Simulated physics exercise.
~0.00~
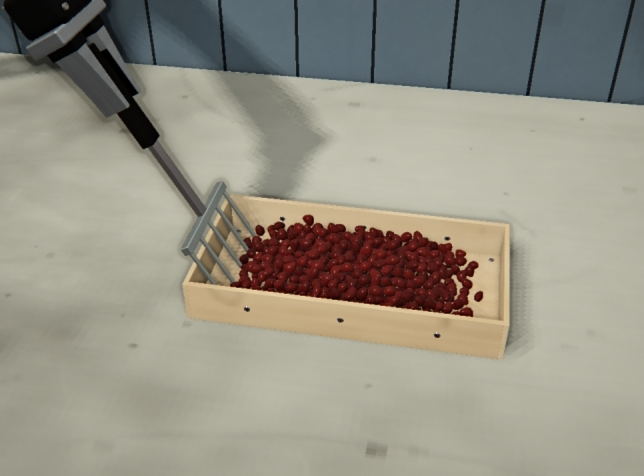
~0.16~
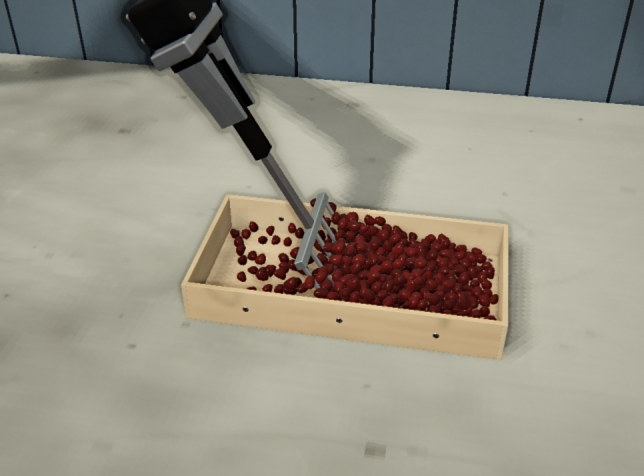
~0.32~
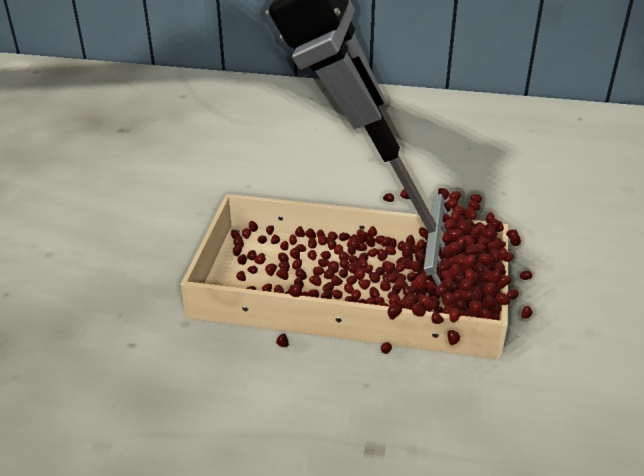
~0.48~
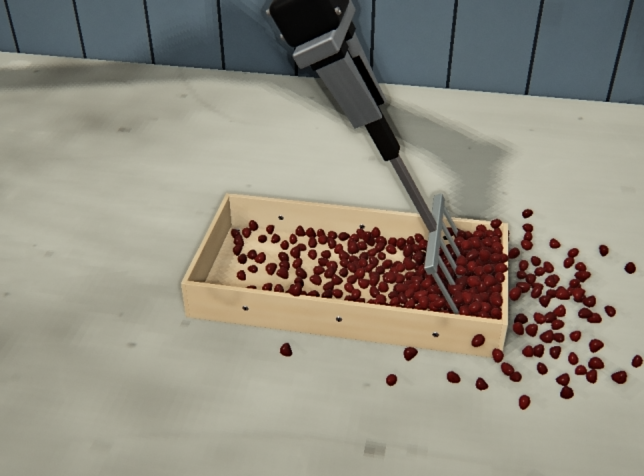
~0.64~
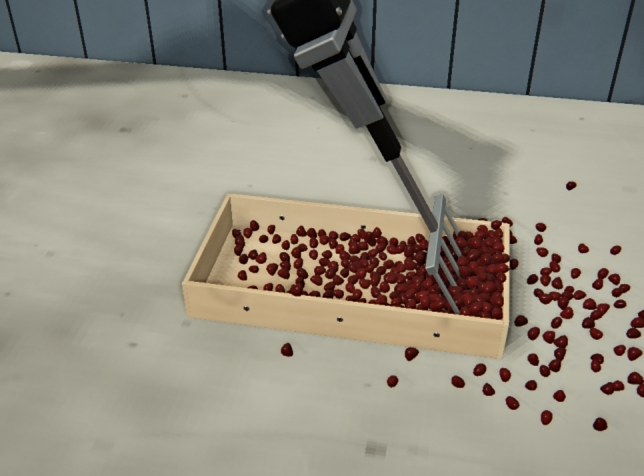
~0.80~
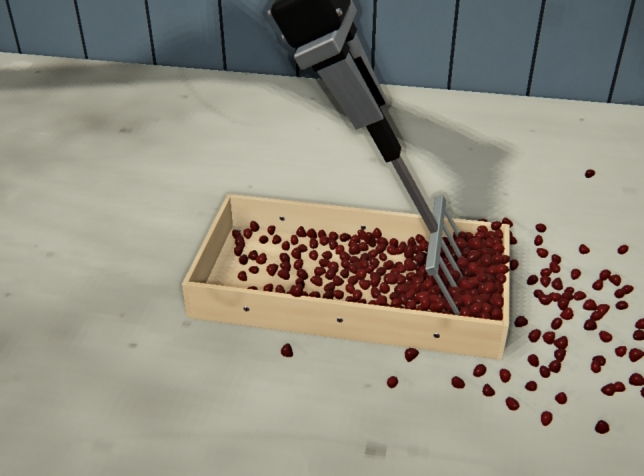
On a pale, faintly marked surface before a blue-grey panelled wall, seen from above at an angle, a long light-wood tray holds a heap of dark red beans. A black and grey robot arm reaches in from the upper left, holding a grey rake at the tray's left end. The rake sweeps right, pushing the beans into a thicker pile and leaving a few scattered behind it. Near the right end the pile swells above the rim and beans spill over. The rake stops there while they scatter across the surface, mostly to the right, and come to rest, with most beans still inside.
